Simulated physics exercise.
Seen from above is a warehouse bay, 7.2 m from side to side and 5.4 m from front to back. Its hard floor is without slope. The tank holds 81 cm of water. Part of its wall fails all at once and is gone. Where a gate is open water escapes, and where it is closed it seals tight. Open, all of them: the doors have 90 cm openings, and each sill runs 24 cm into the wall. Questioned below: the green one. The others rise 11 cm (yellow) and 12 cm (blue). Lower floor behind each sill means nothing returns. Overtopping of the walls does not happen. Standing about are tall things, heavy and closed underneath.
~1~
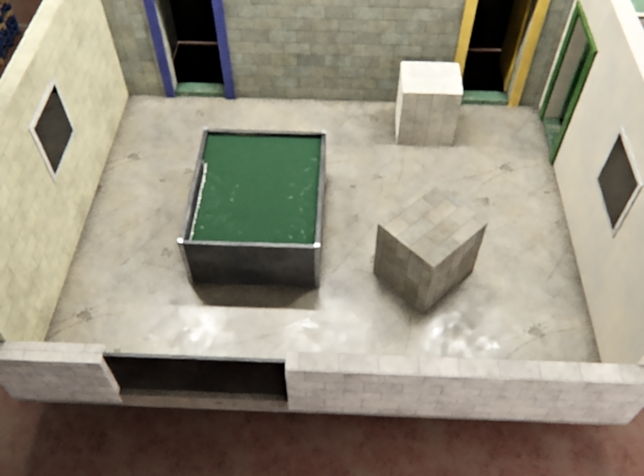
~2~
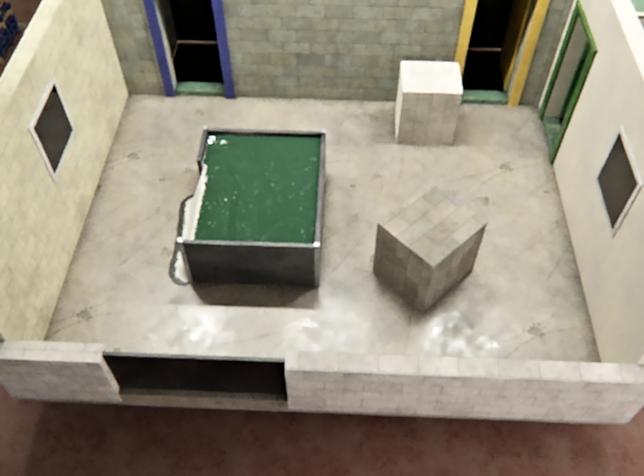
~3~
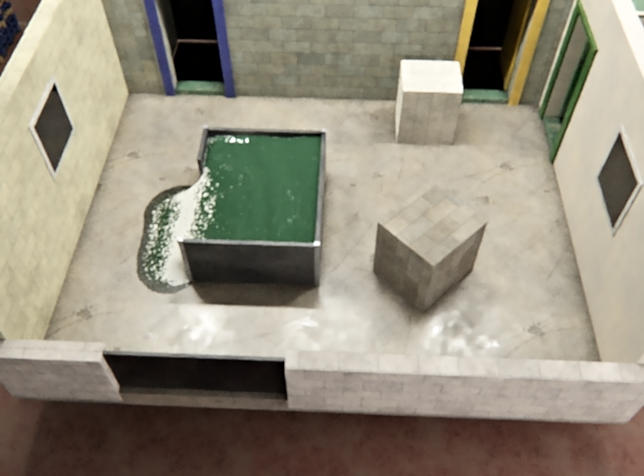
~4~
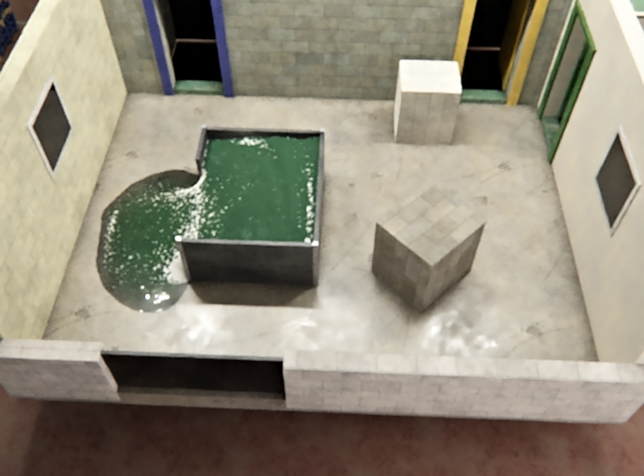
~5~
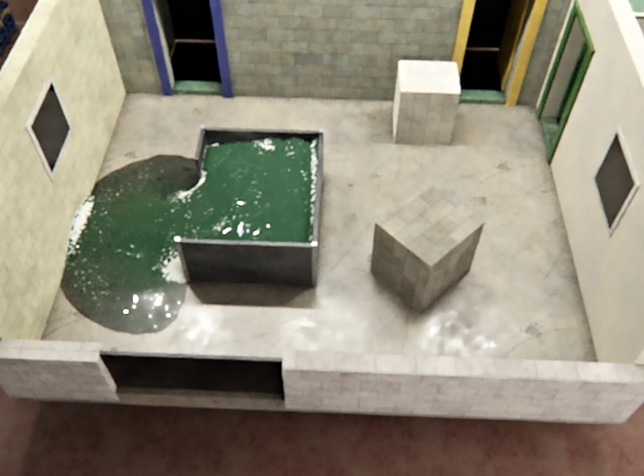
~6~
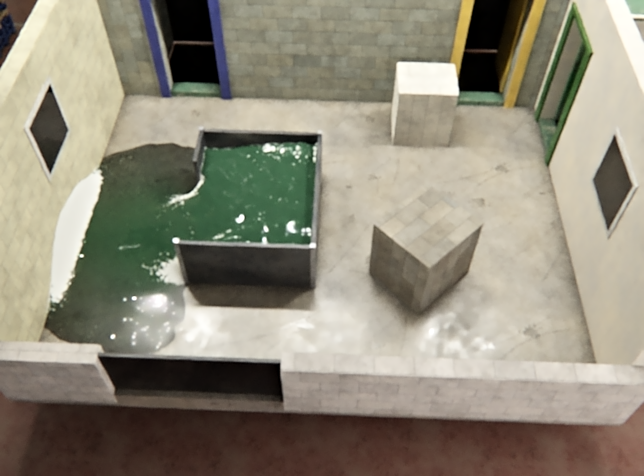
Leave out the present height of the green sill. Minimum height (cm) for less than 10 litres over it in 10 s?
Around 12 cm.
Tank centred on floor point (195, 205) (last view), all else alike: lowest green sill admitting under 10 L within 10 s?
Then it needs to be around 10.5 cm high.
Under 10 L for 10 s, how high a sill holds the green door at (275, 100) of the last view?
6.0 cm.
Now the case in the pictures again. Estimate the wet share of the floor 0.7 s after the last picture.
I'd say near 20 percent.
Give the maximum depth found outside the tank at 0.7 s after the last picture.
I'd estimate roughly 61 cm.
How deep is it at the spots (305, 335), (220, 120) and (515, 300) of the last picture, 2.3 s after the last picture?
In order: Around 4, 12 and 0 cm.
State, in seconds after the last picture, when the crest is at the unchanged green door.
Around 6.5 s, give or take.
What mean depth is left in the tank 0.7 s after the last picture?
I'd put it near 43 cm.
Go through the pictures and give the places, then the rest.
The first picture shows still water, 81 cm deep, in the tank at (258, 188); the green door at (565, 91) is dry.
In the second picture, the gap is at (198, 224), the front 0.3 m out at (184, 213); the back of the tank holds 81 cm.
In the third picture, the front is at (149, 223), 0.8 m from the gap at (199, 226); 1.2 m2 of floor is wet, 80 cm left at the back.
In the fourth picture, water pours out at (198, 227) and has run 1.4 m, to (107, 224); about 11 cm deep outside, 73 cm at the back.
In the fifth picture, the gap is at (197, 228), the front 1.8 m out at (93, 191); the back of the tank holds 70 cm.
In the sixth picture, the front is at (102, 162), 1.9 m from the gap at (195, 229); 5.5 m2 of floor is wet, 69 cm left at the back; 5.6 m in a straight line remain to the green door at (560, 92).
Then, 0.7 s after the last picture water covers 20 % of the floor, deepest (61 cm) near (28, 373); it has not reached the green door.
Then, 2.3 s after the last picture water covers 50 % of the floor, deepest (34 cm) near (28, 373); it has not reached the green door.
Then, 9.3 s after the last picture water covers 100 % of the floor, deepest (16 cm) near (454, 118); 12 cm at the green door, 26 litres in over its 9 cm sill.
At the green door as built, the water peaked near 15 cm, 6.7 s after the last picture.
With a sill of 11 cm, 15 litres would have come in within the 10 s; with 13 cm, 6 litres. So under 10 litres takes about 12 cm.
